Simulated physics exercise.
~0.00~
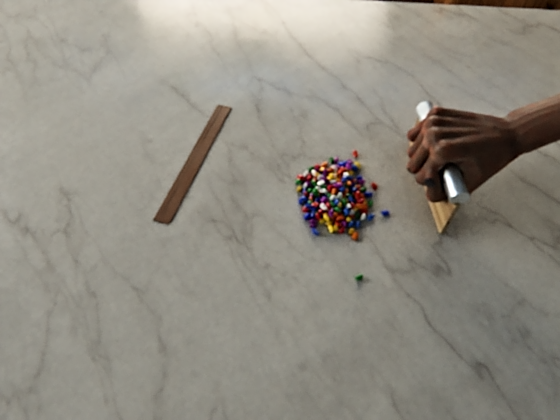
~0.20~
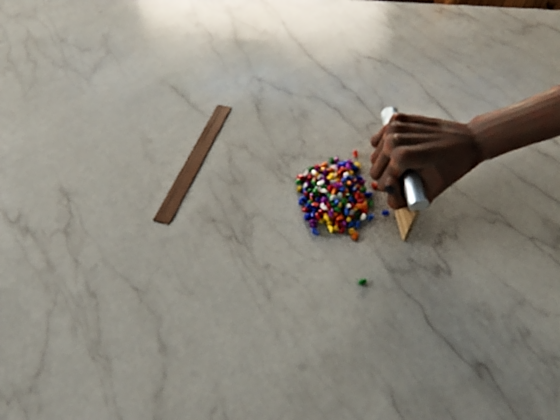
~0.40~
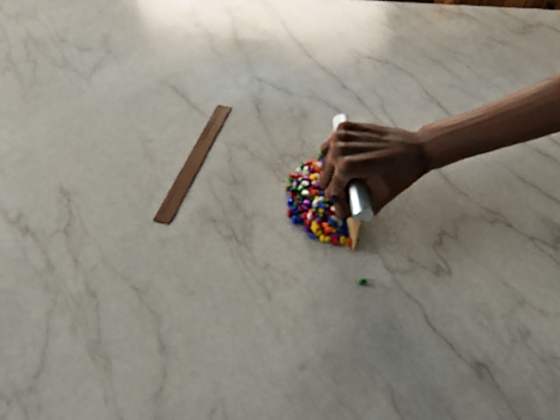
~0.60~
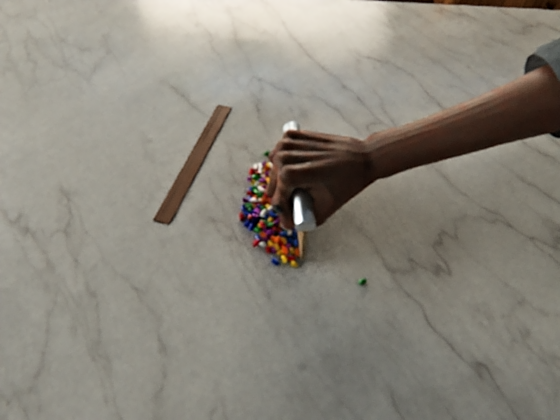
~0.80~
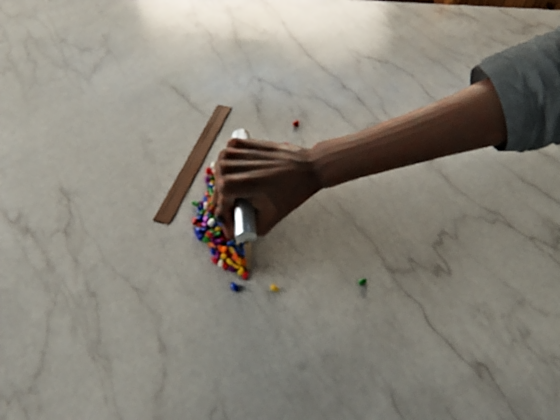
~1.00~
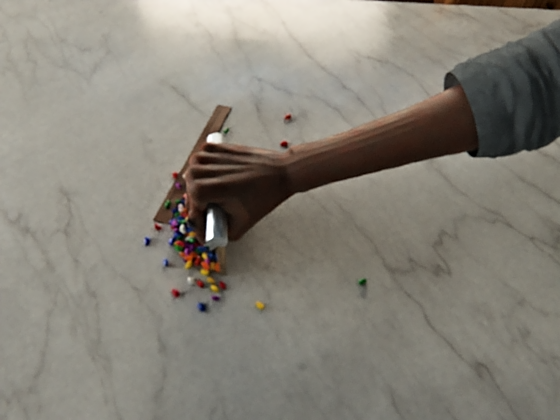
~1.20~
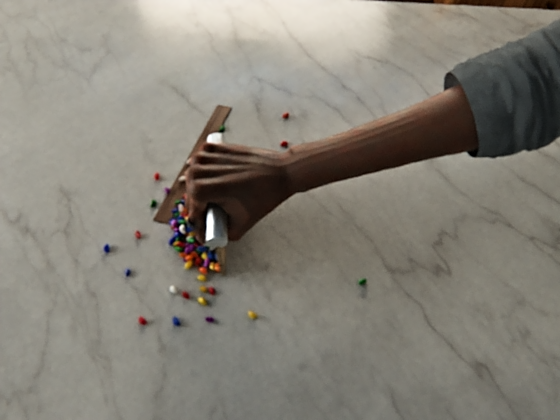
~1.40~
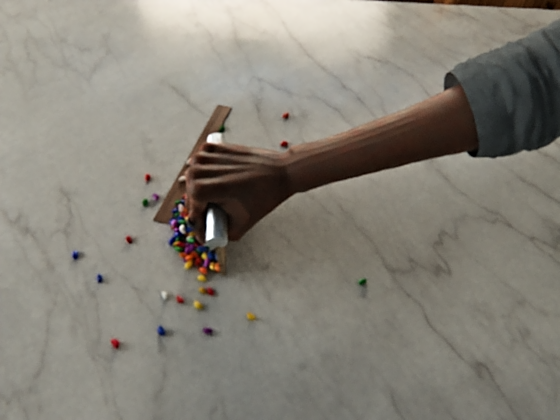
A hand holding a scraper pushes a pile of small multicoloured pieces leftwards across a marble surface towards a fixed brown strip, then stops beside it as some pieces scatter around, leaving most clustered by the blade and very few on or behind the strip.
